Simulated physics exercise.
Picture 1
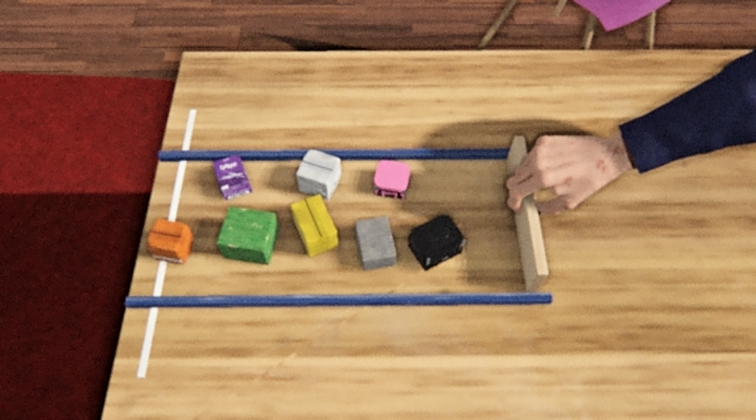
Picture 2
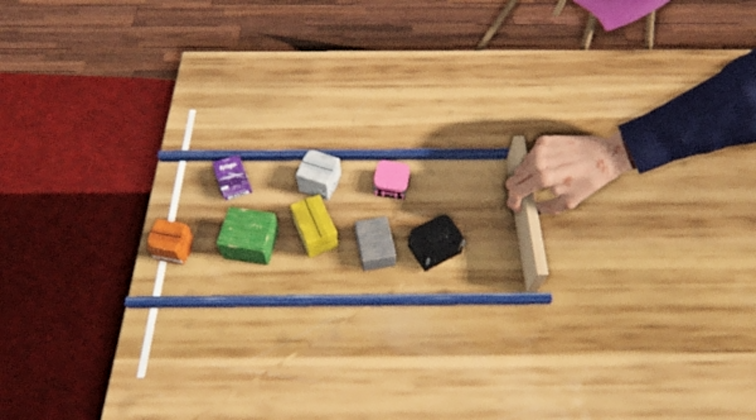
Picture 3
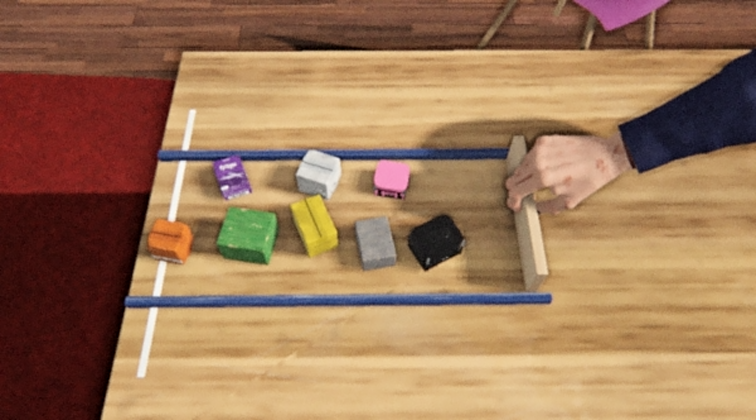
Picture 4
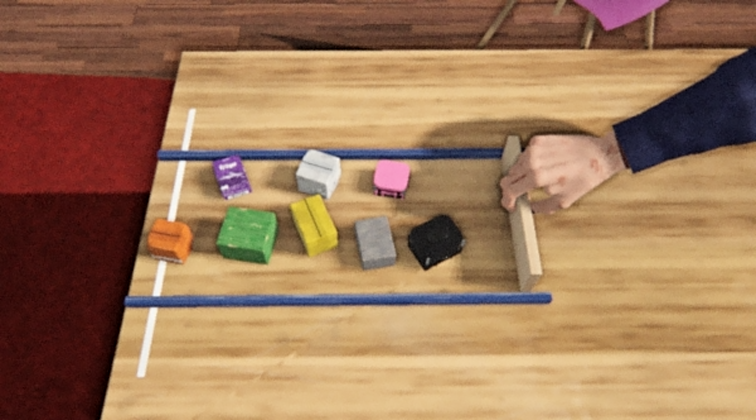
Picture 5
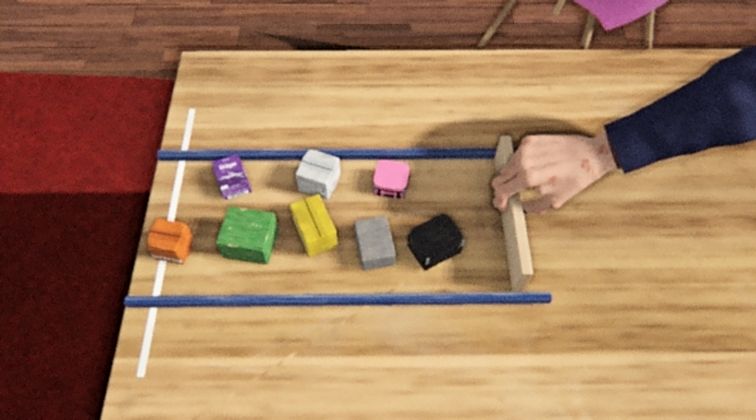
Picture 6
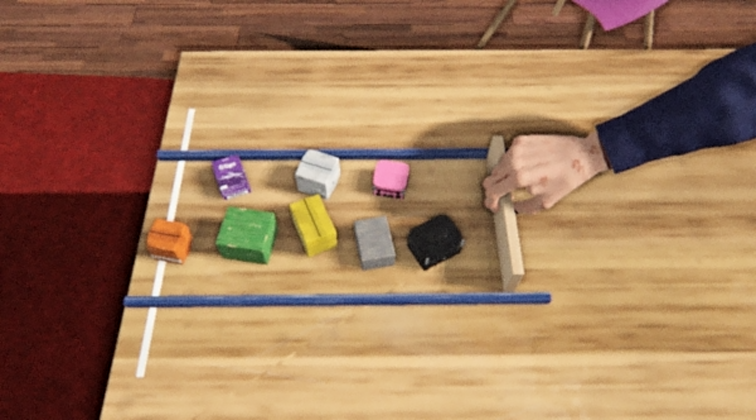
On a wooden table, a hand held a board upright behind several small colorful boxes and blocks between two blue rails, then slid it slightly left while the scattered things stayed still.
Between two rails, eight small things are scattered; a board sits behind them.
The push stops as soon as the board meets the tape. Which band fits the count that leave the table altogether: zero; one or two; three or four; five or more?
The band that fits is five or more.
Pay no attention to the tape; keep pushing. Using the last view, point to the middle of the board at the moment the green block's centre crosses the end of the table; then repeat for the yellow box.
With the green block it sits around (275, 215), with the yellow box around (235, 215).
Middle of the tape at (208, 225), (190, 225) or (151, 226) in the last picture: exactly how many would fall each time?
Try 1: 4; try 2: 6; try 3: 8.
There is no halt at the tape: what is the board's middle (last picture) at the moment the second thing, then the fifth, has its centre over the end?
I'd put it close to (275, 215) and later close to (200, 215).
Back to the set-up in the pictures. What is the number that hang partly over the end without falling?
I'd put it at 2.
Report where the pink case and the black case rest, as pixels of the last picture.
Pink case: (158, 183); black case: (140, 234).
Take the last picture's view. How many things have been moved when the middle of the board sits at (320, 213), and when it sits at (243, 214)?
I count 7 first and 8 after.
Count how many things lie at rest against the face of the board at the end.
Contact count: 2.
A little later, none off yet; orange box at rest near (170, 242); purple box at rest near (231, 177); green block at rest near (248, 236).
Next, one off so far; orange box dropping near (136, 316); purple box shifted about its own width near (196, 175); green block shifted well along near (132, 240).
When it is over, the number that fall off is five or more; down, grey block, white box, yellow box, green block, purple box and orange box.
